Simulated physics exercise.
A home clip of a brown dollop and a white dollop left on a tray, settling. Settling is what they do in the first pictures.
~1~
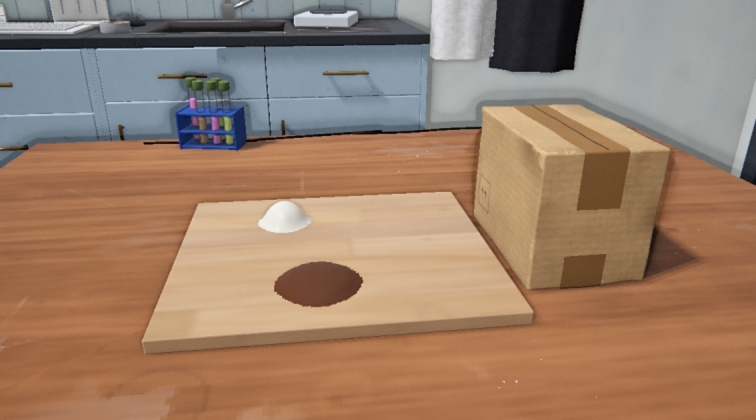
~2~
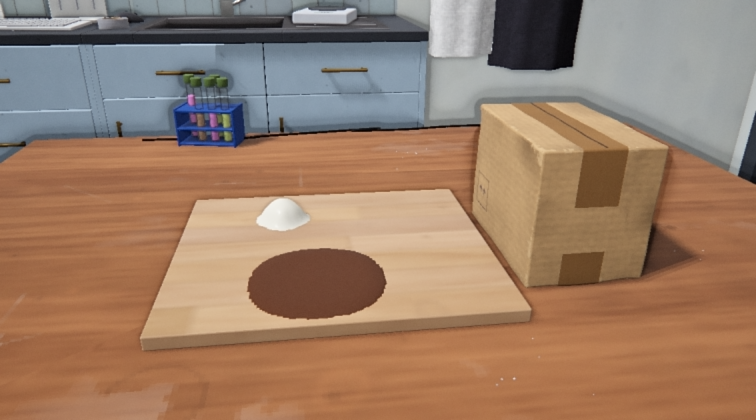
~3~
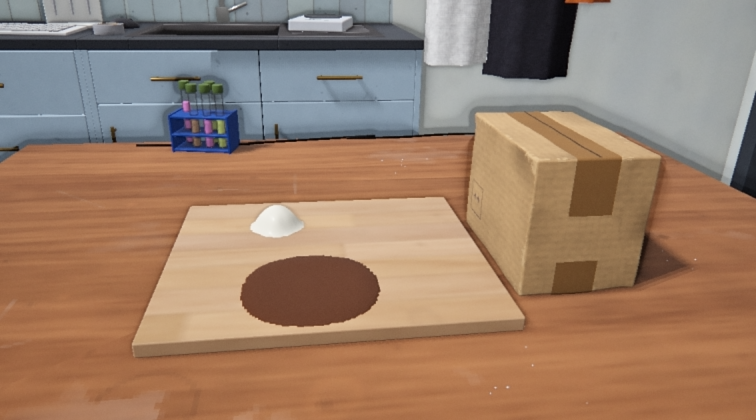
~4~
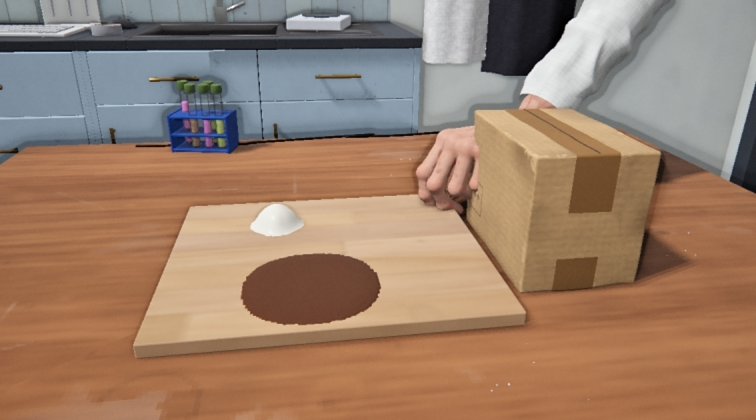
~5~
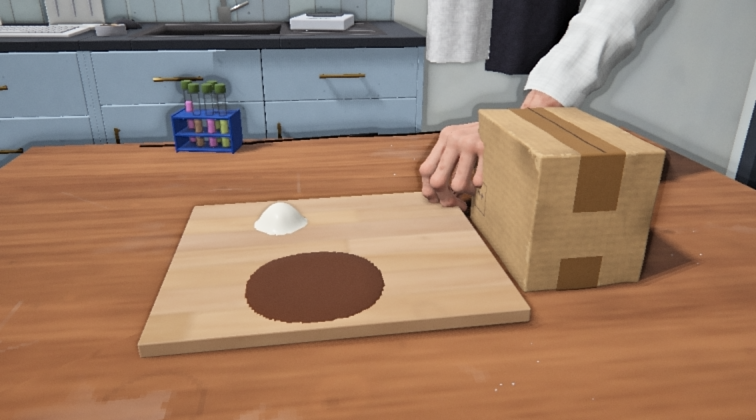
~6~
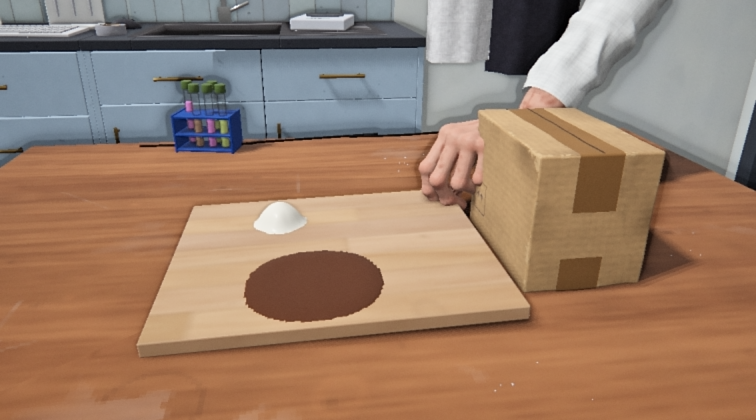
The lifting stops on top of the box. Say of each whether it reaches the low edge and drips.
Note - brown dollop: It leaves the surface; white dollop: It does not leave.
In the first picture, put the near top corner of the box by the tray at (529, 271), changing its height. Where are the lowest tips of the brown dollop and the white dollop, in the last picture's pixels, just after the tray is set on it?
You'd find the first close to (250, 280) and the second close to (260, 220).
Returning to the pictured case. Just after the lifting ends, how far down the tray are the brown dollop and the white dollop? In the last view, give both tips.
First at (148, 297), then at (242, 194).
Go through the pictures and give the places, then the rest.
In the first frame, the tray lies flat; brown dollop (319, 278) a low mound; white dollop (285, 212) a tall heap; box (598, 223).
The second frame shows they settle; brown dollop (317, 279) spread thin; white dollop (283, 210) a tall heap.
The third frame shows at rest; brown dollop (311, 286) spread thin; white dollop (277, 216) a tall heap.
The fourth frame shows a hand takes the end; brown dollop (311, 284) spread thin; white dollop (276, 215) a tall heap.
In the fifth frame, the end is rising; brown dollop (315, 282) spread thin; white dollop (280, 214) a tall heap.
The sixth frame shows the tray slopes by about 2°; brown dollop (315, 281) spread thin; white dollop (280, 213) a tall heap; box (593, 226).
A moment on, slope about 28°; the brown dollop is dripping off the low end; the white dollop has not moved.
Further on, the brown dollop is dripping off the low end; the white dollop has not moved.
When it is over, slope about 28°; the brown dollop is dripping off the low end; the white dollop has not moved.
